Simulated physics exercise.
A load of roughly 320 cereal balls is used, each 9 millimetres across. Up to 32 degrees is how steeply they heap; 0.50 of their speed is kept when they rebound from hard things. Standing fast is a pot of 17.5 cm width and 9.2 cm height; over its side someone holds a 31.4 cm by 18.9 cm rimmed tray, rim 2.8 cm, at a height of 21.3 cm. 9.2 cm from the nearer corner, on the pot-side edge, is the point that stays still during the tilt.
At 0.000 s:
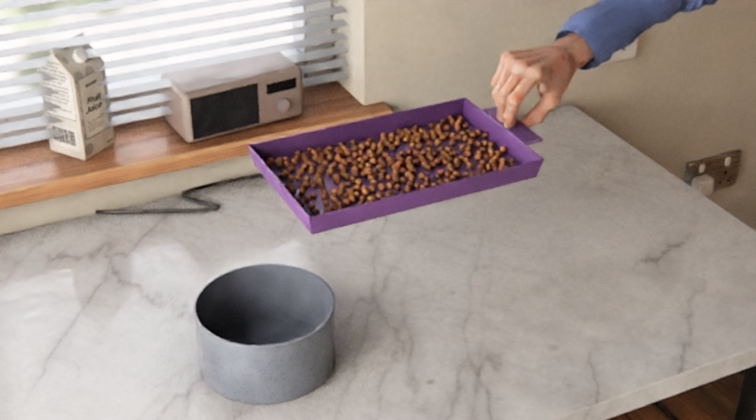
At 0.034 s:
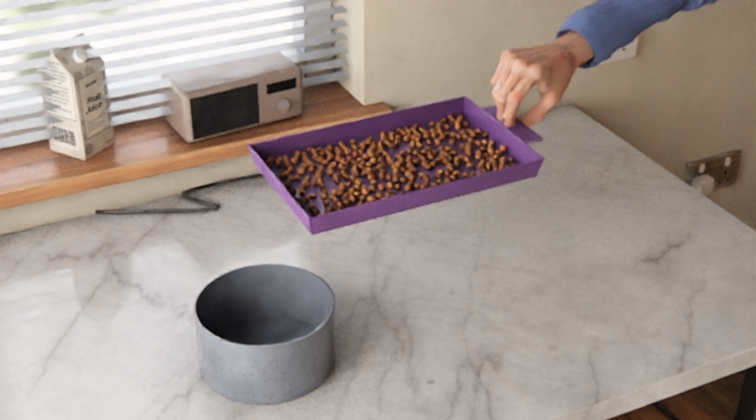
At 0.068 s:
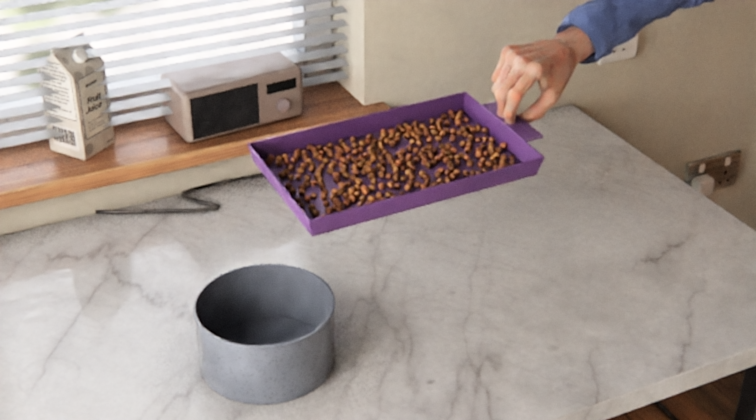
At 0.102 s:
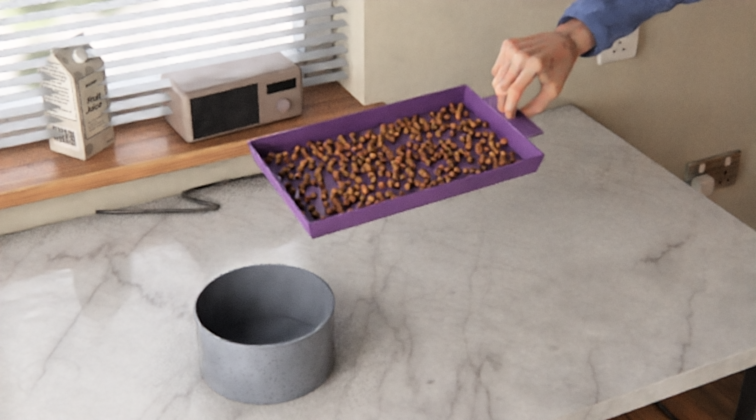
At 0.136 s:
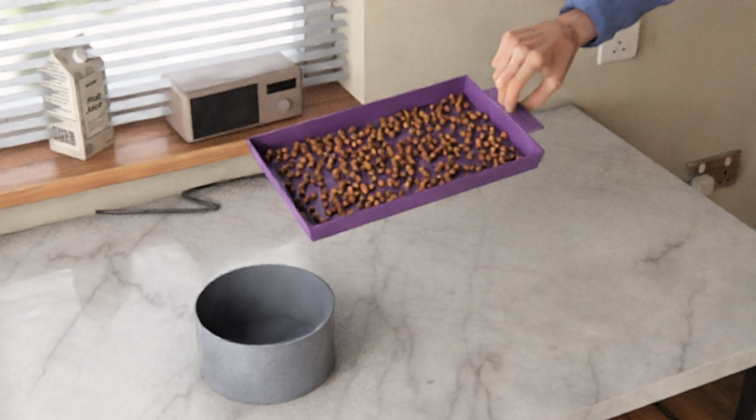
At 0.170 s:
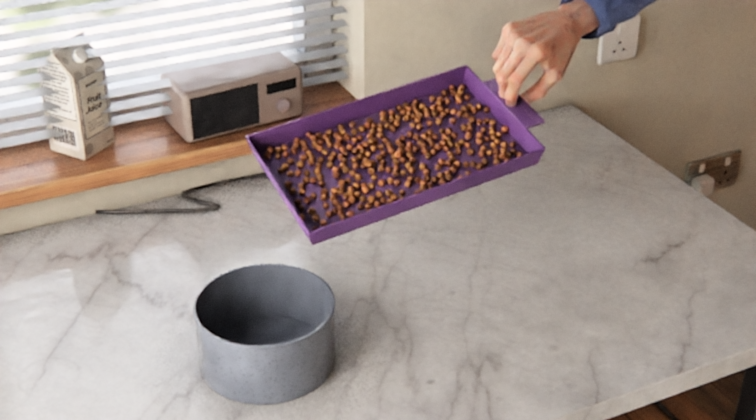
A hand slightly tilts a purple tray of small brown pieces above a grey pot.
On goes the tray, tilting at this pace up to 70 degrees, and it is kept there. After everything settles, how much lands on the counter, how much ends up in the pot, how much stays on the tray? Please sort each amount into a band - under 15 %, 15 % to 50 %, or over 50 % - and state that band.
Counter: Under 15 %; pot: Under 15 %; tray: Over 50 %.
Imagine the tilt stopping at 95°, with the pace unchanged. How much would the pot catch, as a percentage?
Estimated share: About 45 %.
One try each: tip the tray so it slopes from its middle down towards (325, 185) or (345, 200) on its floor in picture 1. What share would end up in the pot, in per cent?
Near 20 and 40 percent, in that order.
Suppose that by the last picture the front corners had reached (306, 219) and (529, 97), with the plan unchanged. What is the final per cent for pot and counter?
Pot 35 % / counter 20 %.
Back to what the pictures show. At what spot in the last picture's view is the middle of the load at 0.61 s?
Look about (375, 184) in the last view.
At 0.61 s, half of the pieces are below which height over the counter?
Roughly 24 centimetres, more or less.
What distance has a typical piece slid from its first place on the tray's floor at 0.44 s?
Displacement on the tray: About 4 cm.
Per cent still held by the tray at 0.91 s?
Of the load, some 95 percent.
Then, at 0.44 s, tilt 42 degrees; the tray holds 100 %, the pot 0 %.
After 0.61 s, tilt 60 degrees; the tray holds 100 %, the pot 0 %.
After 0.91 s, tilt 70 degrees; the tray holds 95 %, the pot 0 %.
In the end, at 1.9 s, counter 10 %, pot 5 %, tray 85 %.
